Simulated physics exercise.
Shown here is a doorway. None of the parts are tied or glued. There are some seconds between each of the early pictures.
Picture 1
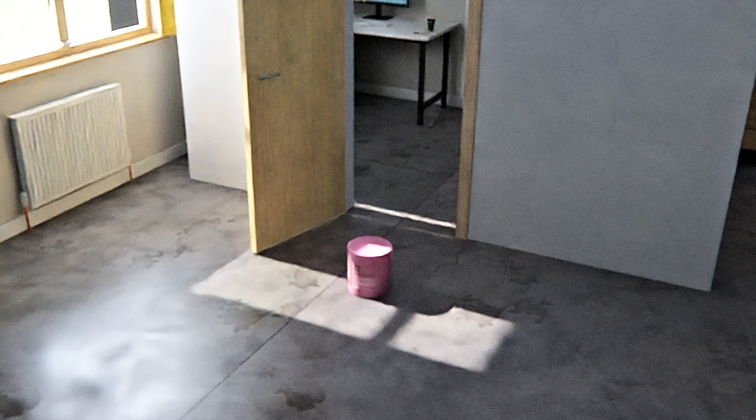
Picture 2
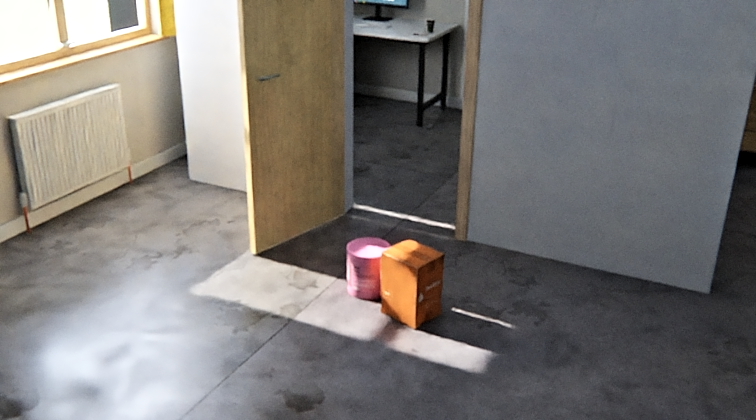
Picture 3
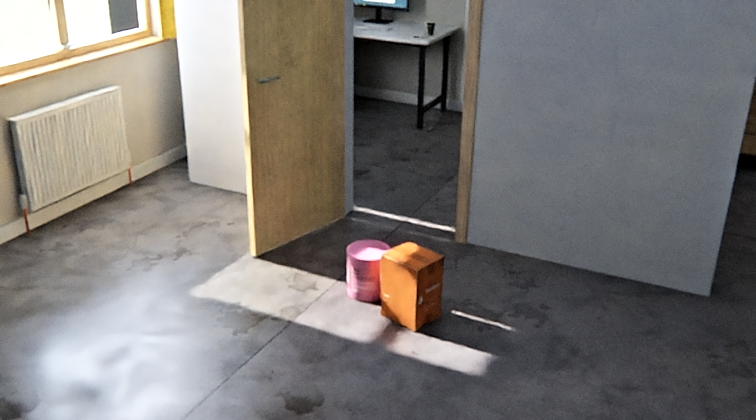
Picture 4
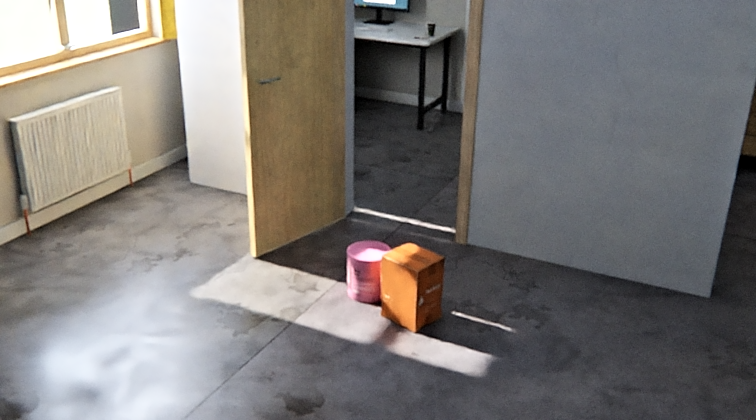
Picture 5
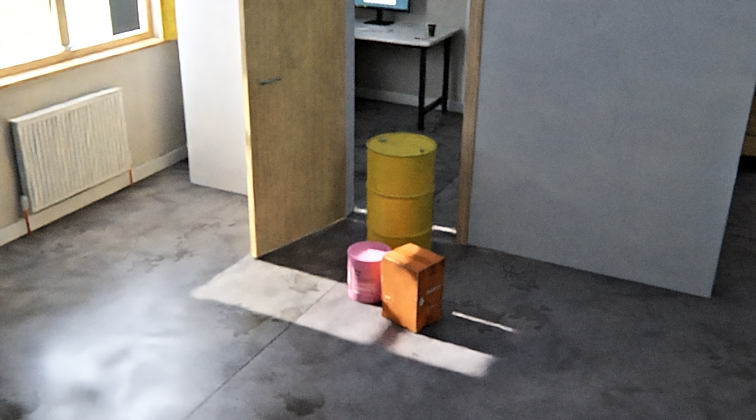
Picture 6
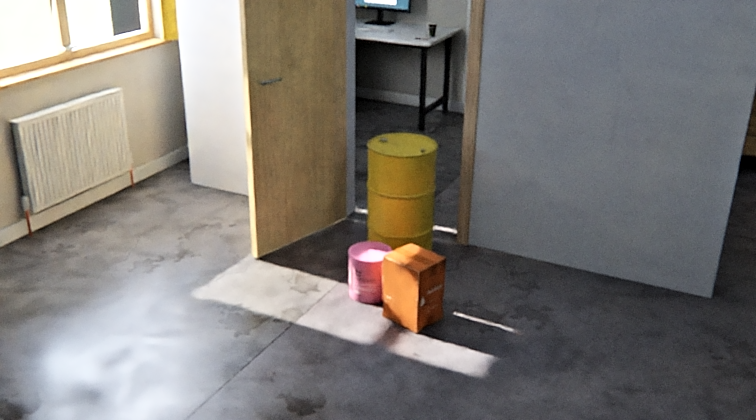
At the start, a pink pail stands alone on the sunlit floor before a wide-open door. An orange box then appears just to its right, and later a yellow drum appears behind them in the doorway. The door stays still, and no one is seen placing anything.
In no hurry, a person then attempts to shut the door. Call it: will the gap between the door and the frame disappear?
No, a gap remains.
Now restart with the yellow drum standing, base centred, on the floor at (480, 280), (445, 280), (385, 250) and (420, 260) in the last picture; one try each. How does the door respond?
Door, in order of tries: Fully closed, fully closed, obstructed, obstructed.
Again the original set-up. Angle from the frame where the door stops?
Close to 50 degrees, I'd say.
Then, 0.50 s on from there, door at 93°.
Then, 0.80 s on from there, door at 79°.
Then, 1.00 s on from there, door at 69°.
Then, 1.20 s on from there, door at 58°.
In the end, door at 52°; all 3 unmoved. At the end, from the last picture's camera, yellow drum near (401, 204).
